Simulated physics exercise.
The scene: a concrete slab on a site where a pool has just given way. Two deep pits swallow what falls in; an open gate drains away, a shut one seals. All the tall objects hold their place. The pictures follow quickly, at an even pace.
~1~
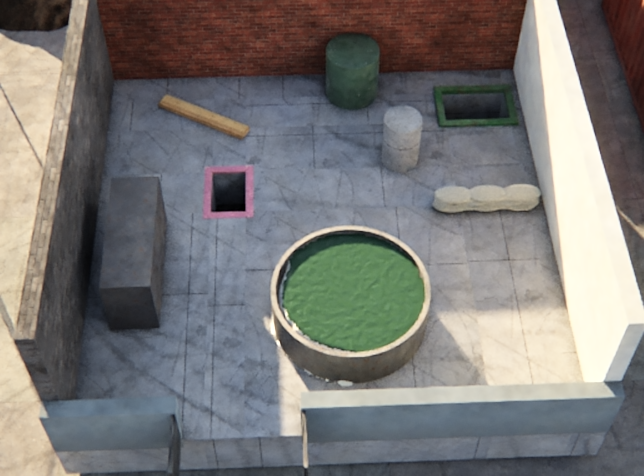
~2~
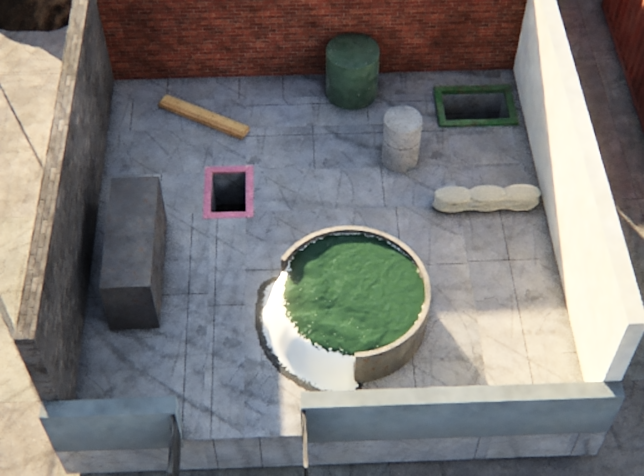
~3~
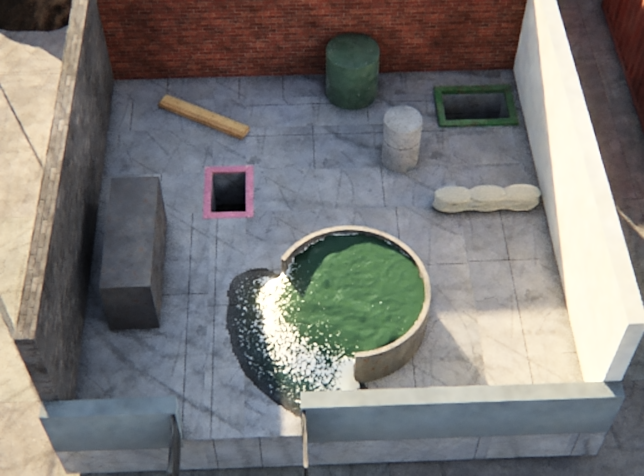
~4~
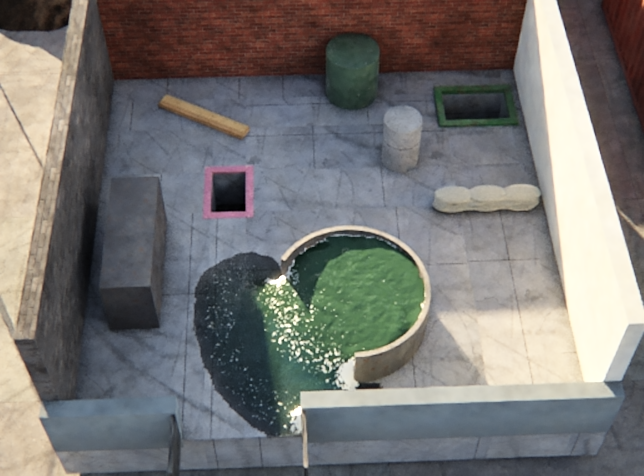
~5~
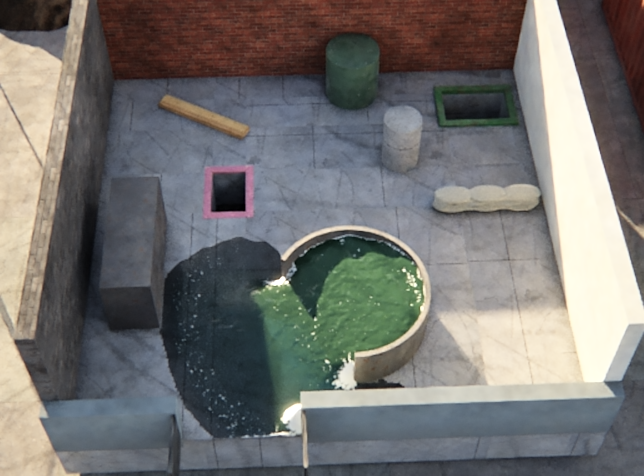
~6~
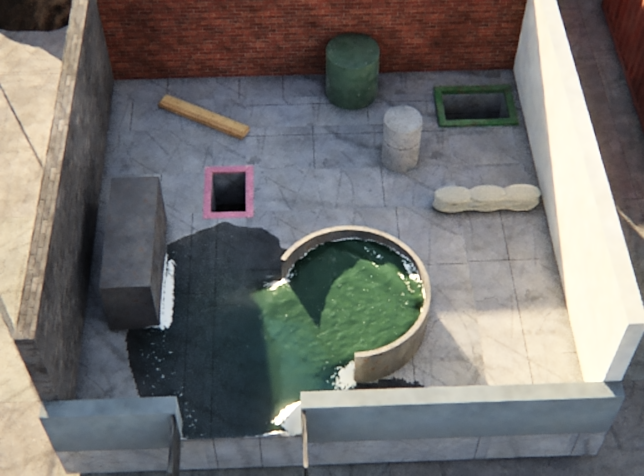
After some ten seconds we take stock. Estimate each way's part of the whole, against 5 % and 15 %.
The gate takes above 15 %; the pink pit takes from 5 to 15 %; the green pit takes not even 5 %.
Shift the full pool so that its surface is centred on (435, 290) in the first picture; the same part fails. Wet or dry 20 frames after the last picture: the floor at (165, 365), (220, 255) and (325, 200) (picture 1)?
In turn: Flooded, flooded, not flooded.
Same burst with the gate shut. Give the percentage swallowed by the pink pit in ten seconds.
Roughly, in per cent: Pink 15.
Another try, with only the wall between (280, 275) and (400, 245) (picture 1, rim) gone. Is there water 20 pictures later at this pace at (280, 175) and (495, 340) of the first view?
As listed: Flooded, not flooded.
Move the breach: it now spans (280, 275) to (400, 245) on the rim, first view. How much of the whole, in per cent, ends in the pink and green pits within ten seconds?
In per cent: Pink 30, green 6.
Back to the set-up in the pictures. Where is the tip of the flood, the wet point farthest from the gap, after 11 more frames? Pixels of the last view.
Around (152, 134).
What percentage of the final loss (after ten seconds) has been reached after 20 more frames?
Roughly 55 per cent.
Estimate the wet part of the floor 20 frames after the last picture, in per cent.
Roughly 40 per cent.
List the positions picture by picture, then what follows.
The first frame shows the pool at (351, 292) is whole and still.
In the second frame, the front is at a hidden place, out from the gap at (287, 342).
In the third frame, the front is at (239, 280), out from the gap at (288, 343).
In the fourth frame, the front is at (227, 264), out from the gap at (288, 344).
In the fifth frame, the front is at (175, 276), out from the gap at (288, 344).
In the sixth frame, the front is at (169, 250), out from the gap at (288, 345).
A moment on, water covers 25 % of the floor; the gate 8 %, the pink pit 0 %, the green pit 0 %.
Next, water covers 35 % of the floor; the gate 17 %, the pink pit 1 %, the green pit 0 %.
Then, water covers 40 % of the floor; the gate 24 %, the pink pit 3 %, the green pit 0 %.
Later, water covers 60 % of the floor; the gate 35 %, the pink pit 5 %, the green pit 0 %.
In the end, water covers 80 % of the floor; the gate 41 %, the pink pit 10 %, the green pit 0 %.
